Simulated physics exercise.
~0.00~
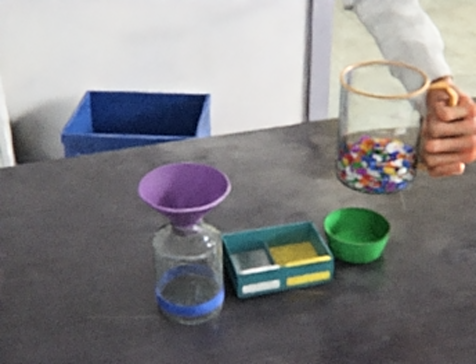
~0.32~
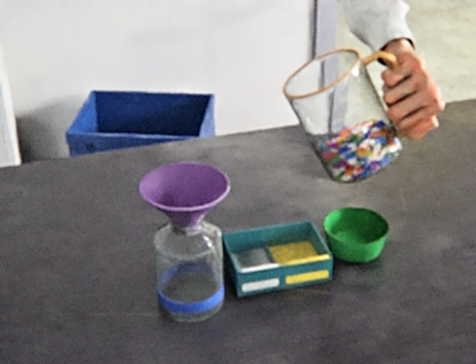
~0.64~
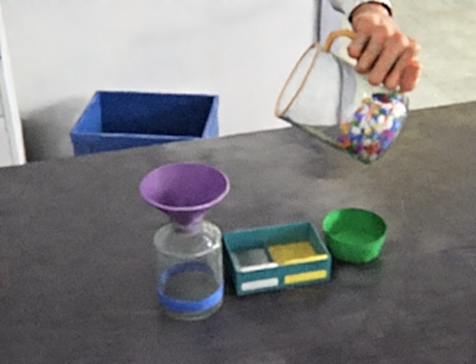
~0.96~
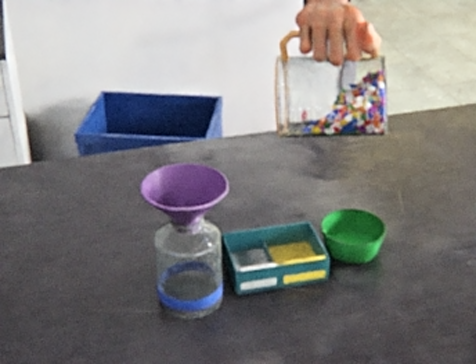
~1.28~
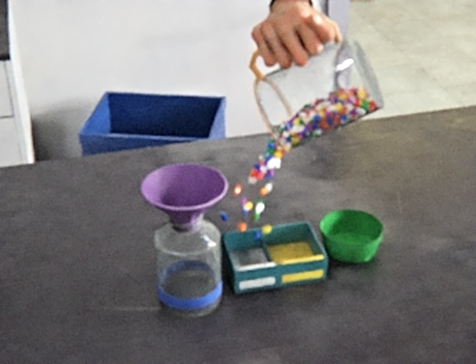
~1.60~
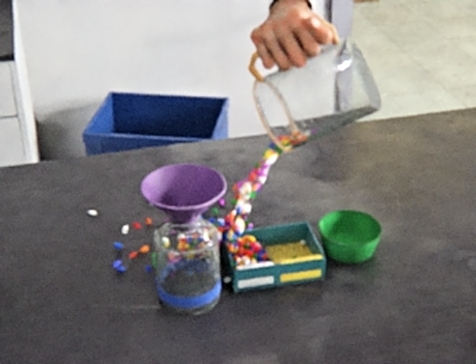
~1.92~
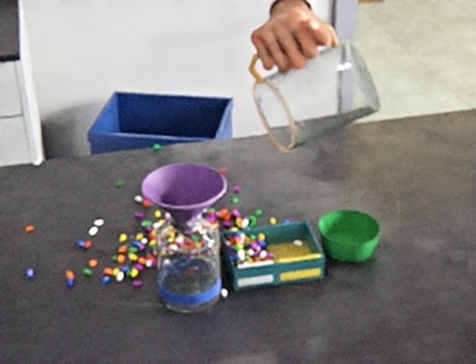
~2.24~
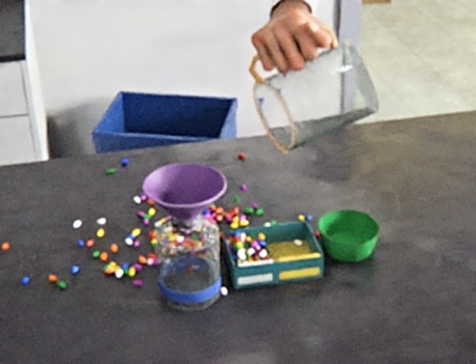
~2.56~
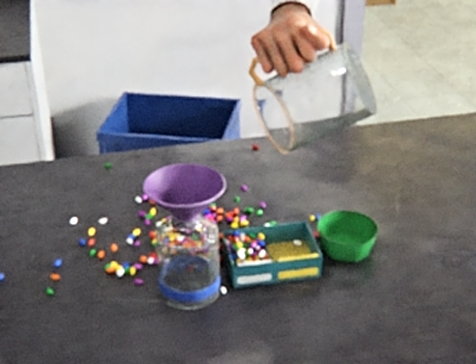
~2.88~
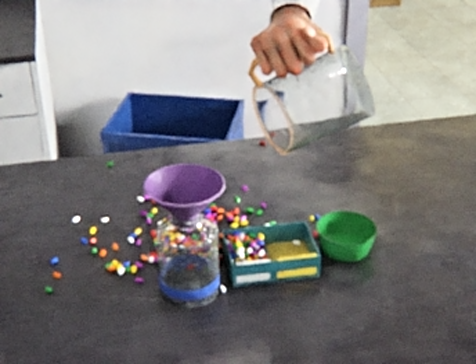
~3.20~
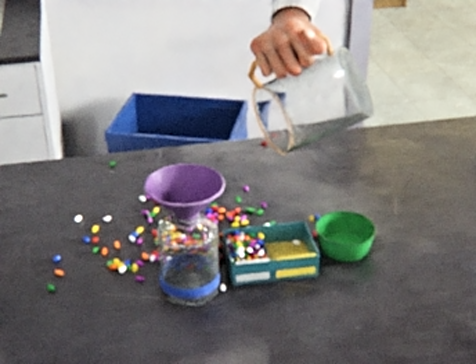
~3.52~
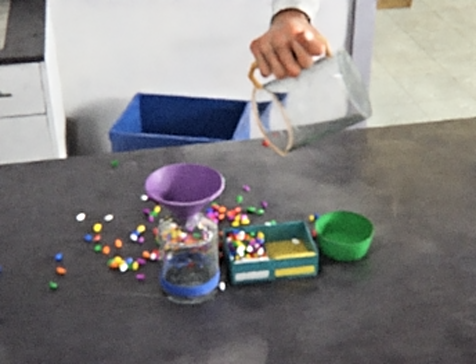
To begin with, a hand at the right holds a clear jug of colorful jelly beans above a dark table set with a purple funnel in a blue-banded glass jar, a two-part teal tin and a green dish. The hand lifts the jug leftward and tips it until its mouth points down to the left. Beans pour in a stream between the funnel and the tin, bouncing and scattering across the table. The jug empties and stays tilted in the hand. Many beans end up strewn around the jar, others lie in the tin's white section, and the green dish remains empty.
